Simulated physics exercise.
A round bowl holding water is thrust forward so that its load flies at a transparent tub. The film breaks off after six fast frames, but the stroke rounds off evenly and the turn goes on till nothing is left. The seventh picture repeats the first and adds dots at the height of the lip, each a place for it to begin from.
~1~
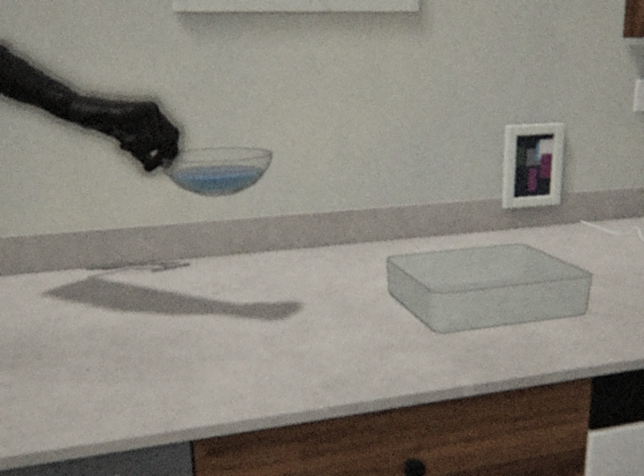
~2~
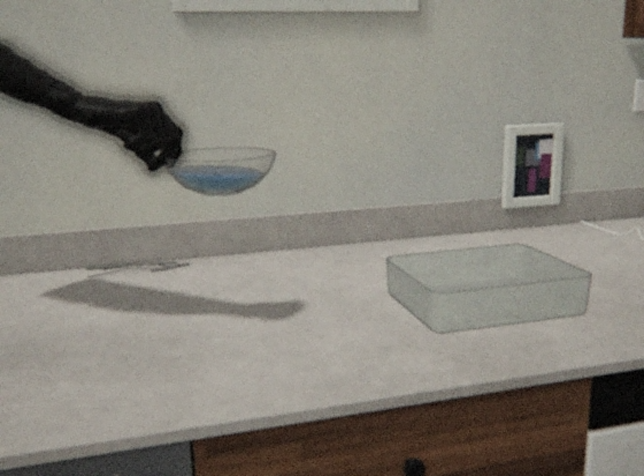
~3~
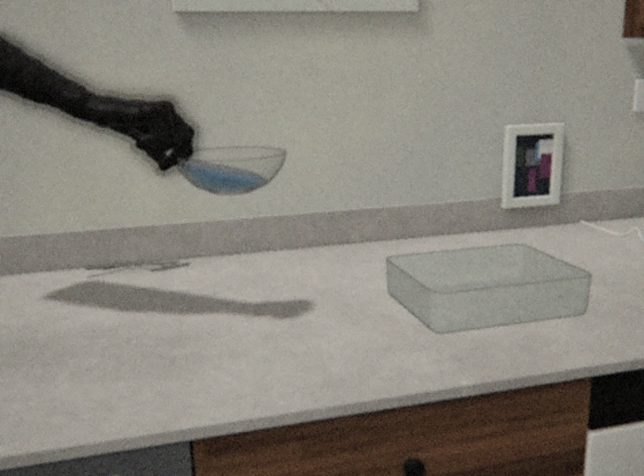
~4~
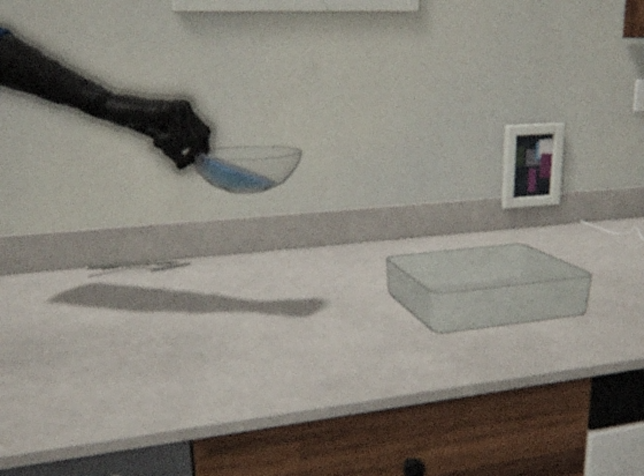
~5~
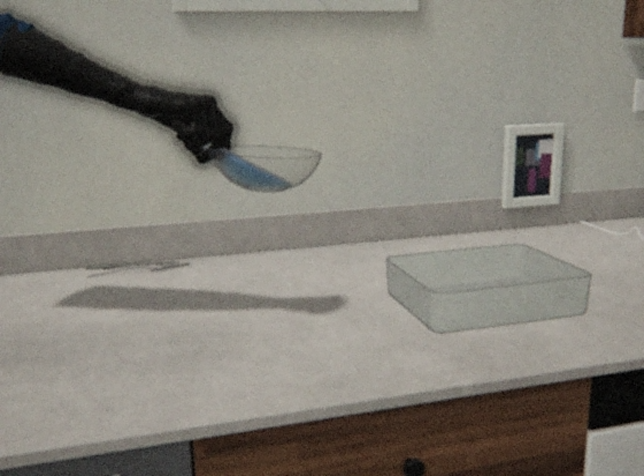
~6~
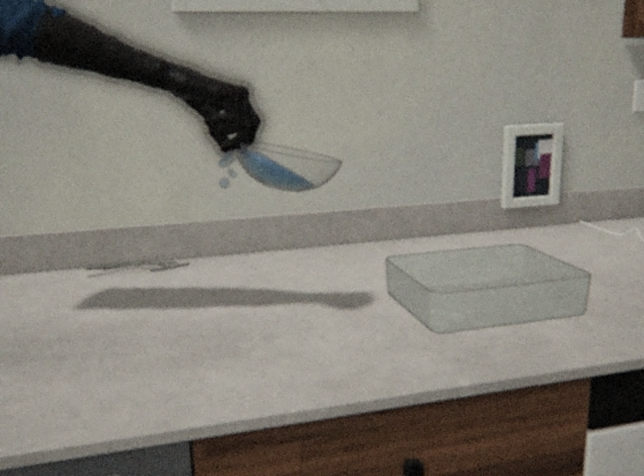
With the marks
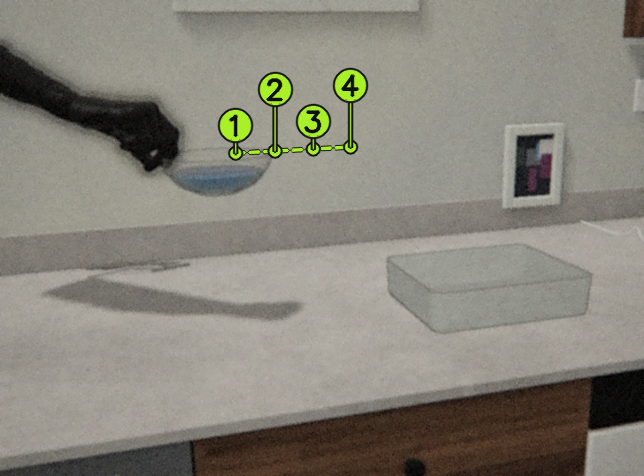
A dark hand moves a clear bowl rightward, tilting it as blue water slops over its left rim.
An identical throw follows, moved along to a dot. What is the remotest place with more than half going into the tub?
Spot 1 just does it.
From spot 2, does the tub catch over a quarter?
Yes, it does.
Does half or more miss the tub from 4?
No, that is safe.
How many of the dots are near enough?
All of the four.
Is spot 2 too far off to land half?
No, that is safe.
In lime, 1 at (235, 153); 2 at (275, 151); 3 at (313, 149); 4 at (350, 147).
Choosing 1, about 67 % lands in the tub, 20 % falls short and 12 % goes beside or beyond.
Choosing 2, about 72 % lands in the tub, 11 % falls short and 17 % goes beside or beyond.
Choosing 3, about 73 % lands in the tub, 11 % falls short and 16 % goes beside or beyond.
Choosing 4, about 75 % lands in the tub, 10 % falls short and 15 % goes beside or beyond.
